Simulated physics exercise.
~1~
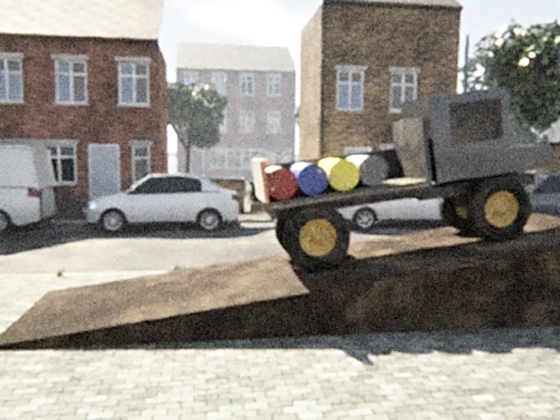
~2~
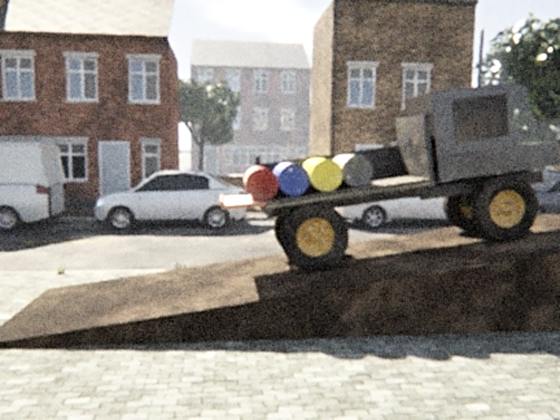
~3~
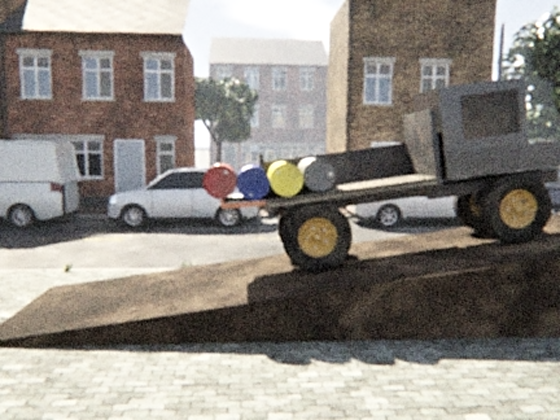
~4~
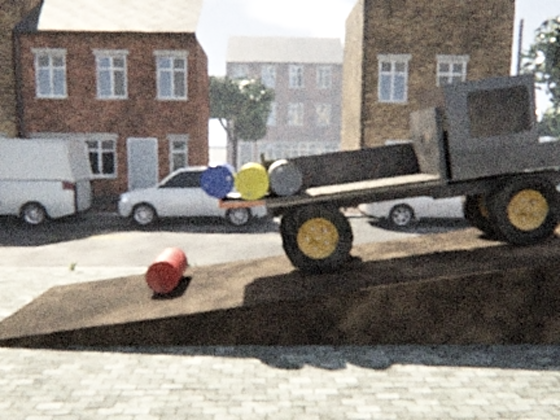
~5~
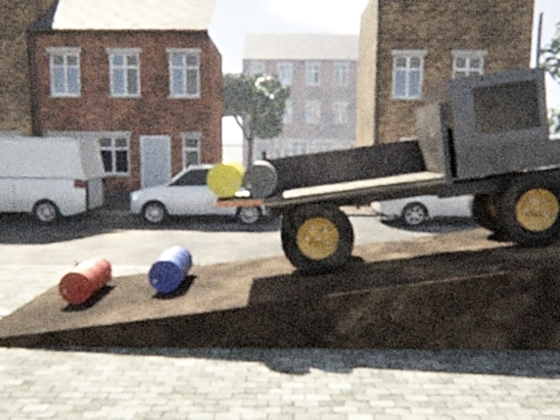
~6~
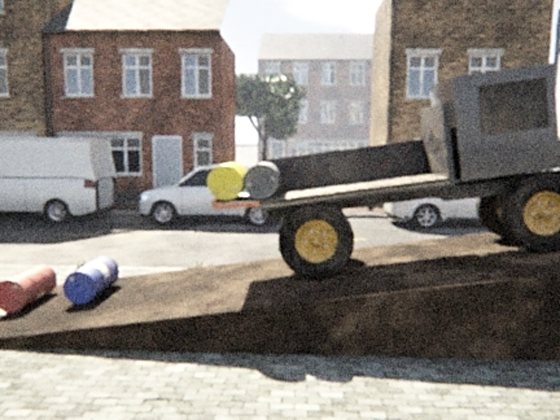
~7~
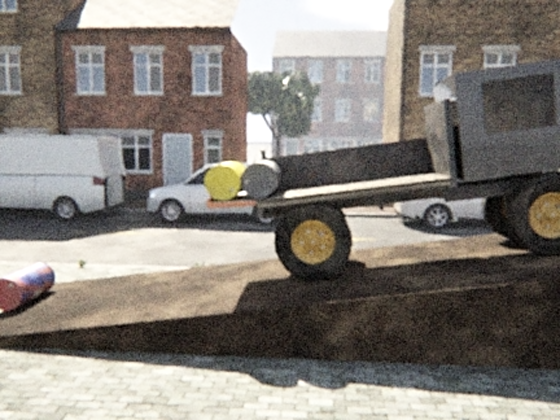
Red and blue drums roll off the sloping truck's lowered tailgate; yellow stays on it.
